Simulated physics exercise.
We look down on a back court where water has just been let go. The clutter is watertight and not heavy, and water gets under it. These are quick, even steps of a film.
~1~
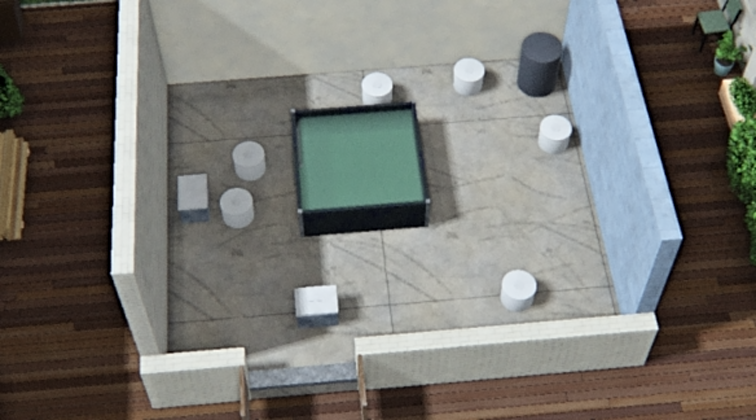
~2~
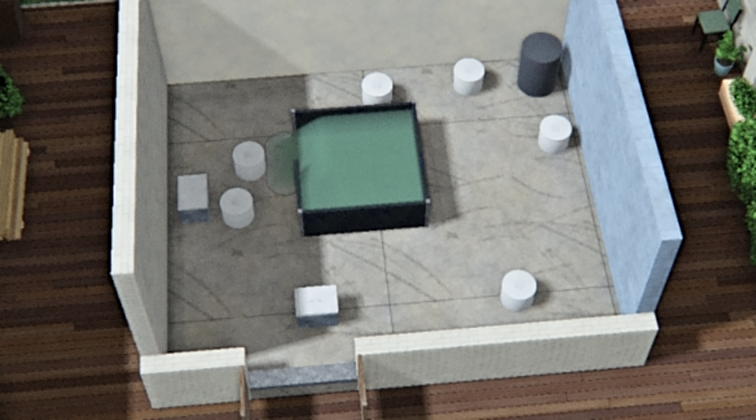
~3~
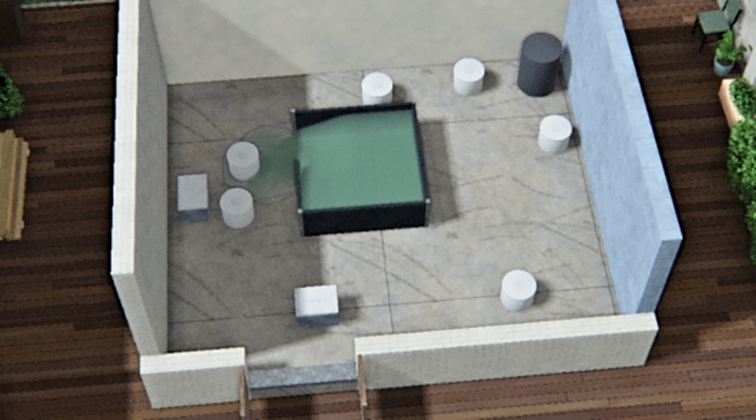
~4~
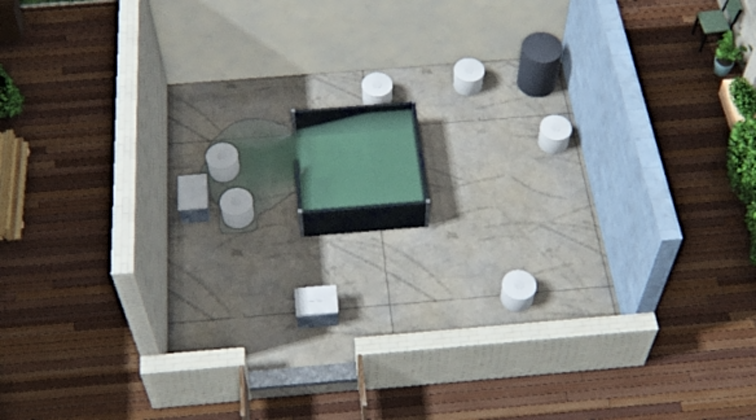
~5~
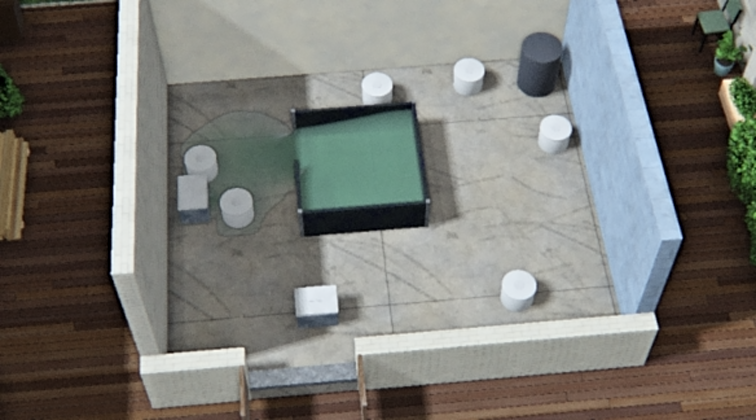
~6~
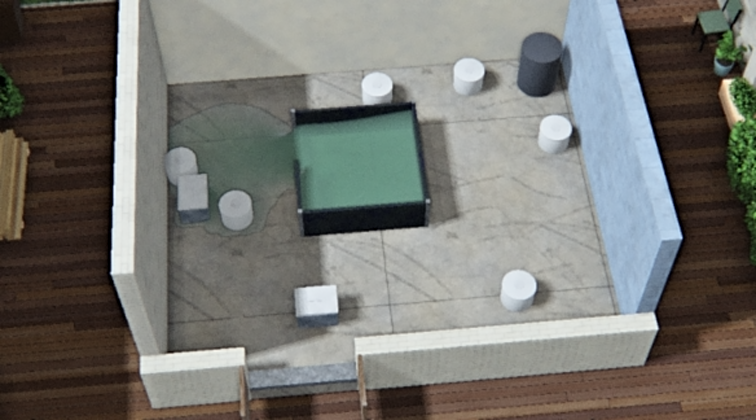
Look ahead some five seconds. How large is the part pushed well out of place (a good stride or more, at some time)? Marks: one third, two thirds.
That comes to between one and two thirds.
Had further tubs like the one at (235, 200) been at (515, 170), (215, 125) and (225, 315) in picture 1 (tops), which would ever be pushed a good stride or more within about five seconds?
One after the other: Under that, that far or more, moved that far.
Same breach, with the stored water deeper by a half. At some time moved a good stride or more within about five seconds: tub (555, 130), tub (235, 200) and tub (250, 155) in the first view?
One after the other: That far or more, swept aside, shifted that much.
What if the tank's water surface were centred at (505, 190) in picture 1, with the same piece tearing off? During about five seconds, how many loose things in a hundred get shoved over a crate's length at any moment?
Close to 20 %.
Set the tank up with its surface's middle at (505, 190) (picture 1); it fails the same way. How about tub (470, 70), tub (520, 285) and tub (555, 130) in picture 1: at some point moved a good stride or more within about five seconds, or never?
In turn: Less than that, under that, never so far.
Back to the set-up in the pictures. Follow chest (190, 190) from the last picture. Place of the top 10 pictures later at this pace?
Roughly at (184, 265).
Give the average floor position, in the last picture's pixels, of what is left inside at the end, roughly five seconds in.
Around (399, 216).
A moment on, 1 of 8 are well off their spots; 1 afloat.
Next, 2 of 8 are well off their spots; 1 afloat.
Later, 1 of 8 are well off their spots; 1 afloat.
In the end, 5 of 8 are well off their spots, and 5 have been at some point; 0 afloat.
